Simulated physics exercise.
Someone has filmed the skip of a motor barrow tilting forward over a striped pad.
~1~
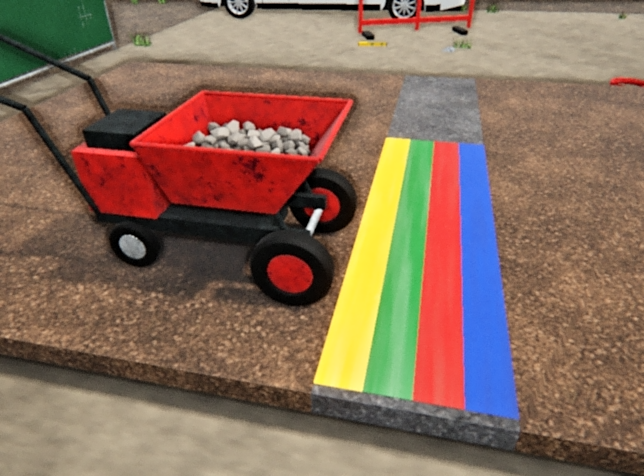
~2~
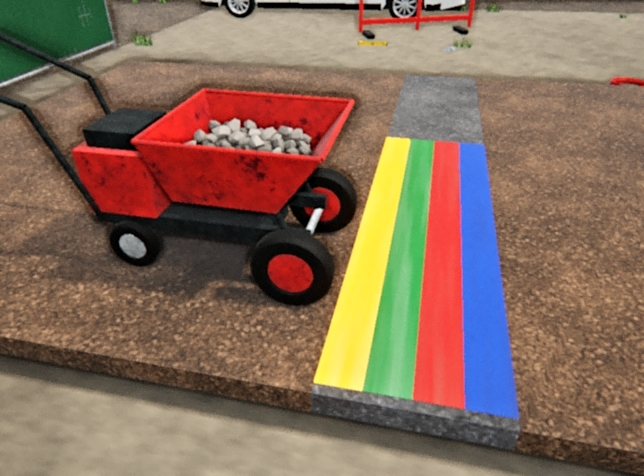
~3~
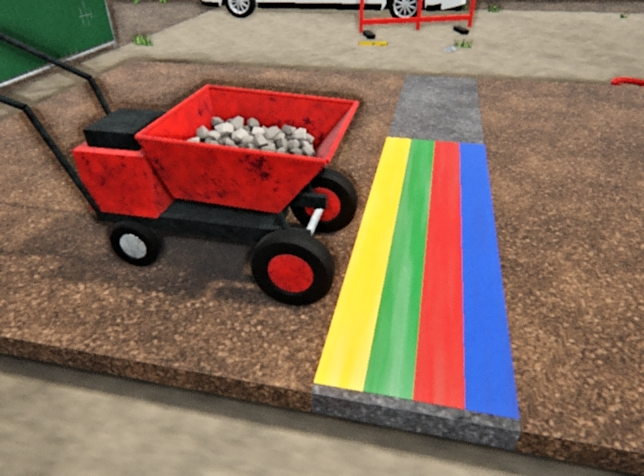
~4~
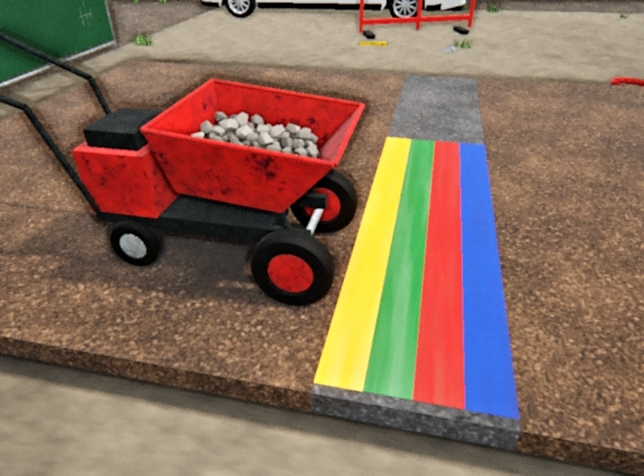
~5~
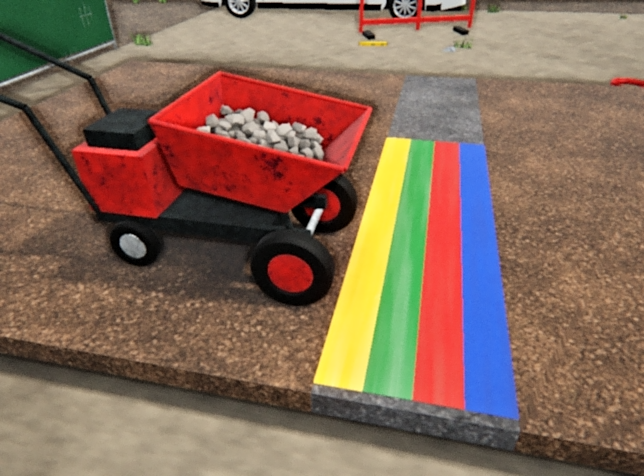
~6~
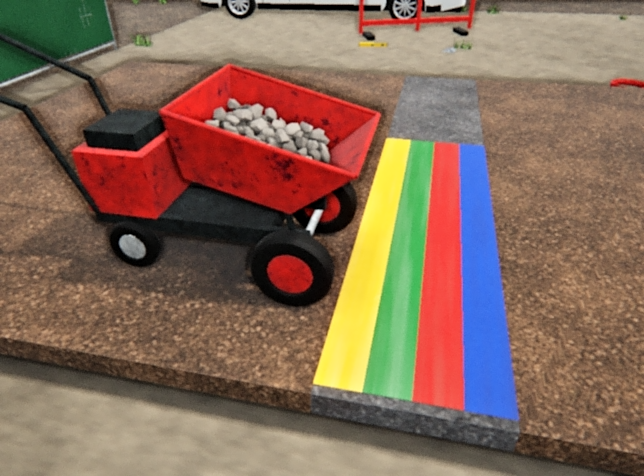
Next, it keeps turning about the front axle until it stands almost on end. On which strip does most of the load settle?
Most covered: The red band.
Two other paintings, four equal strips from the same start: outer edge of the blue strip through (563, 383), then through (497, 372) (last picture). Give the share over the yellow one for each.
The first gives 0 %, the second 0 %.
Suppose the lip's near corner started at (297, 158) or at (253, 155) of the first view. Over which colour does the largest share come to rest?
At the first place the red strip, at the second the green strip.
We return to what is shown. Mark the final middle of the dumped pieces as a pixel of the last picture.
At about (460, 278).
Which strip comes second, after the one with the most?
It is that blue strip.
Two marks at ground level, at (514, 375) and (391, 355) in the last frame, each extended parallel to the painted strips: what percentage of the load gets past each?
The first gives 10 %, the second 100 %.
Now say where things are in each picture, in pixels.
The first picture shows lip of the skip (319, 160), level; top of the load (237, 153), broken stones; yellow strip (349, 342); green strip (393, 349); red strip (440, 356); blue strip (488, 364).
The second picture shows lip of the skip (321, 160), level; top of the load (238, 151).
The third picture shows lip of the skip (326, 162), tipped barely; top of the load (229, 146).
The fourth picture shows lip of the skip (334, 165), tipped a little; top of the load (234, 142).
The fifth picture shows lip of the skip (344, 170), tipped a little; top of the load (232, 139).
The sixth picture shows lip of the skip (355, 177), tipped clearly; top of the load (238, 134); yellow strip (348, 342); green strip (393, 349); red strip (440, 357); blue strip (488, 365).
Just after the last frame, skip tipped steeply; every one in the skip.
A moment on, skip tipped steeply; almost all in the skip; about a tenth over the red strip; just a few over the blue strip; just a few falling.
Further on, skip tipped right over; roughly a quarter in the skip; just a few over the green strip; roughly a third over the red strip; roughly a quarter over the blue strip; about a tenth off the paint.
When it is over, skip tipped right over; just a few in the skip; not one over the yellow strip; about a tenth over the green strip; roughly half over the red strip; roughly a third over the blue strip; about a tenth off the paint.
